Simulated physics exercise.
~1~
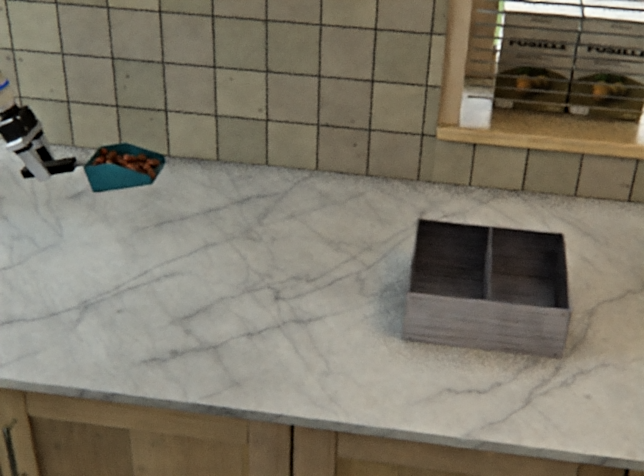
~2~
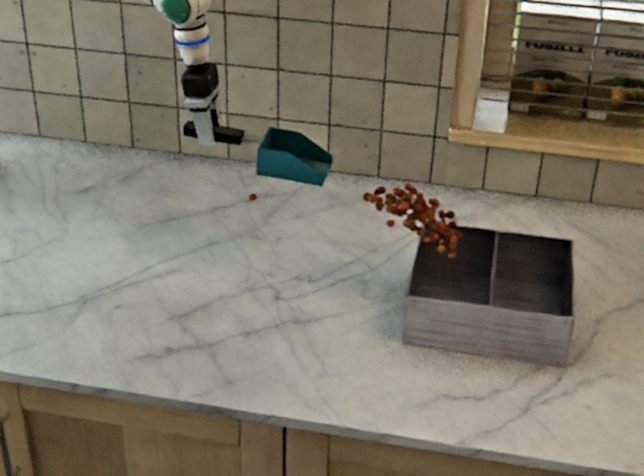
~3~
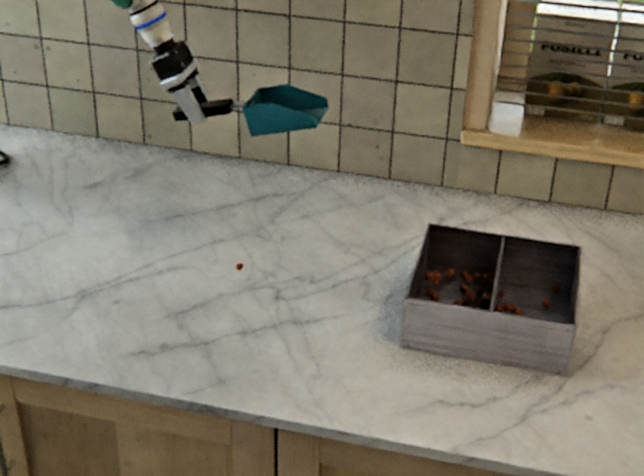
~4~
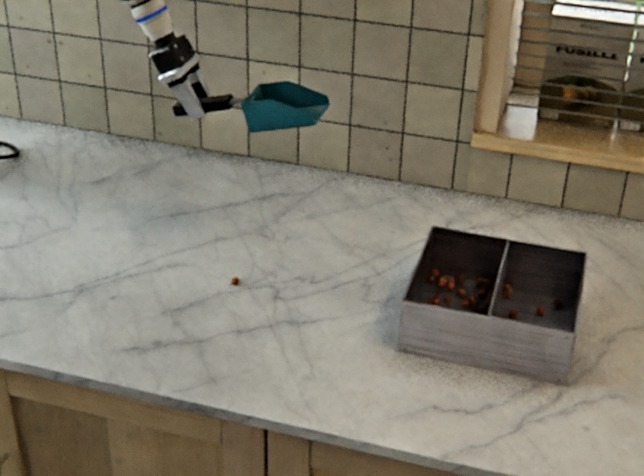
A robot arm holding a teal scoop of reddish-brown nuts moves in from the left above a pale, grey-veined marble counter, seen from above and in front, with a tiled wall and a window ledge behind. A grey open box, divided in two, sits on the right. The scoop swings right and stops short, and the nuts fly out in a loose cluster towards the box. They drop mostly into its left part, with fewer in the right, while the emptied scoop lifts and tips back. At the end the arm holds still, and one stray nut lies on the counter.
